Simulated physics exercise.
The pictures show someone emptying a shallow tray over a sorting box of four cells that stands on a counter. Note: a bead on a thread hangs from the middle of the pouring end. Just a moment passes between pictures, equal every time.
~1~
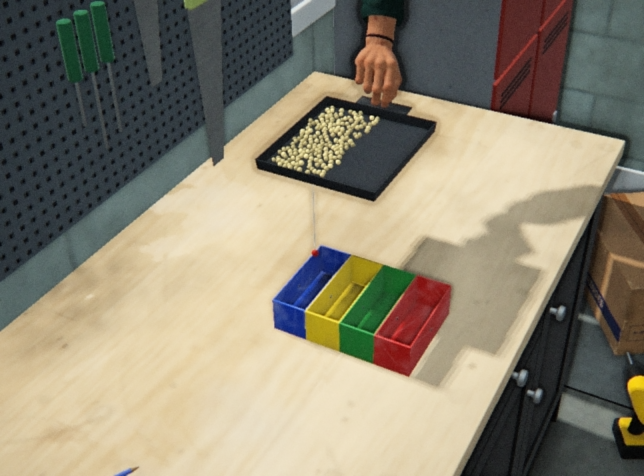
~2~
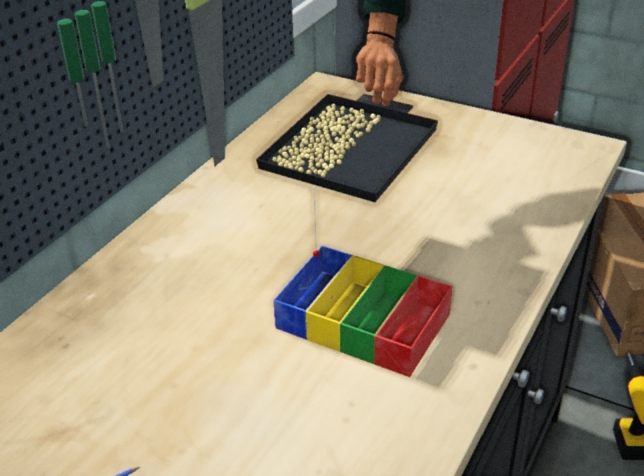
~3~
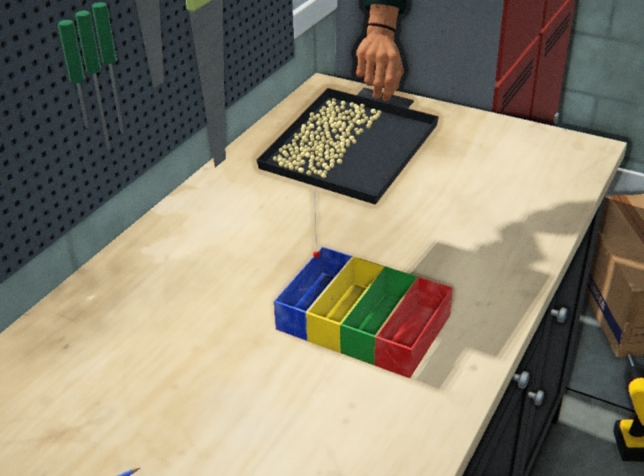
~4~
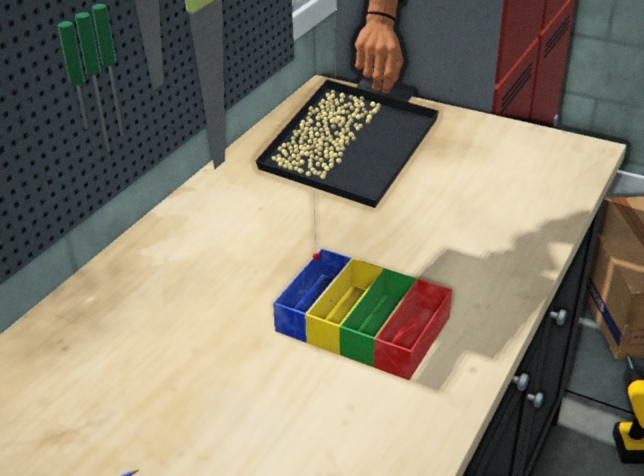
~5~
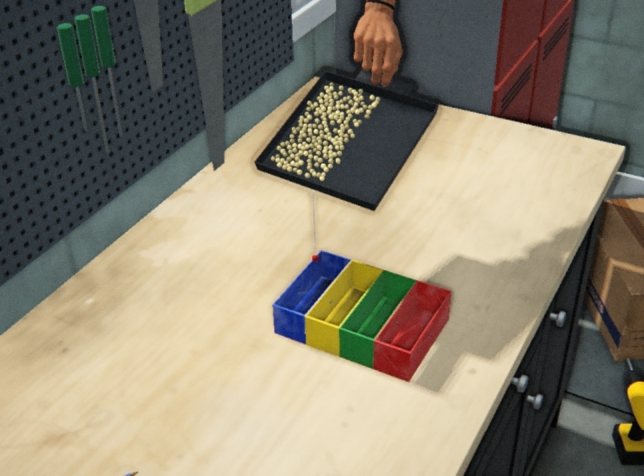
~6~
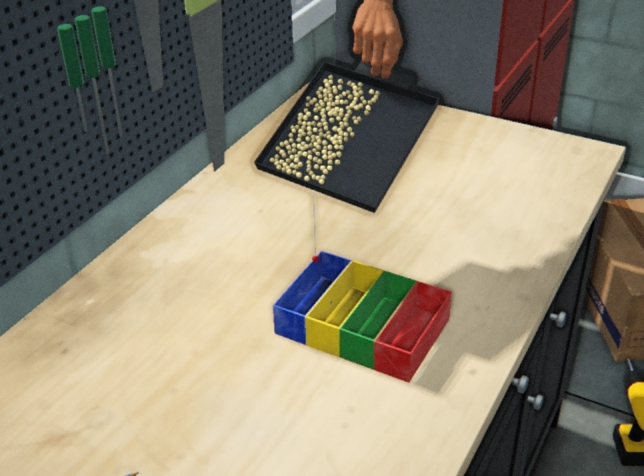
In the video, a hand holds a shallow black tray of soya beans above a counter near a blue, yellow, green and red sorting box, then gradually raises the tray's far side, its near edge dipping slightly toward the right corner.
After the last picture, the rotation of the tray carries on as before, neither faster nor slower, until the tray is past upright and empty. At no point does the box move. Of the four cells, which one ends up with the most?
The yellow cell ends up with the most.
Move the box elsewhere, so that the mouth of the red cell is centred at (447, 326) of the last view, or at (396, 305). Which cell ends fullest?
The blue one, then the green cell.
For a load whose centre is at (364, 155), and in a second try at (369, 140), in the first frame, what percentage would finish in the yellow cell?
You'd get near 60 percent first and near 60 percent after that.
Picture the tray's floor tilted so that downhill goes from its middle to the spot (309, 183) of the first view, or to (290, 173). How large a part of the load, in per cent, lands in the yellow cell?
Respectively close to 0 and 0 in a hundred.
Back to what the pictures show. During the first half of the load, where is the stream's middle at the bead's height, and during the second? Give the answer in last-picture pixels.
Near (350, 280) and later near (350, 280).
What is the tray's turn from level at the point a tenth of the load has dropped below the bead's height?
Roughly 75°.
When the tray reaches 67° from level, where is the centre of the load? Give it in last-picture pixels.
Check around (335, 194) in the last picture.
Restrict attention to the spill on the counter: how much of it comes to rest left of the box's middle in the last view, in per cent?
Close to 70 in a hundred.
Shortly afterwards, tray tipped steeply; the bulk on the tray; a little in the green cell; only a few in the red cell; only a few in the yellow cell; a little falling or outside the box.
Next, tray tipped past a quarter turn; near a third on the tray; a little in the yellow cell; a little in the green cell; a little in the blue cell; only a few in the red cell; near a third falling or outside the box.
Some moments later, tray tipped past a quarter turn; near half in the yellow cell; near a quarter in the blue cell; near a quarter in the green cell; only a few in the red cell; a little falling or outside the box.
In the end, tray tipped past a quarter turn; near half in the yellow cell; near a quarter in the blue cell; near a quarter in the green cell; only a few in the red cell; a little outside the box.
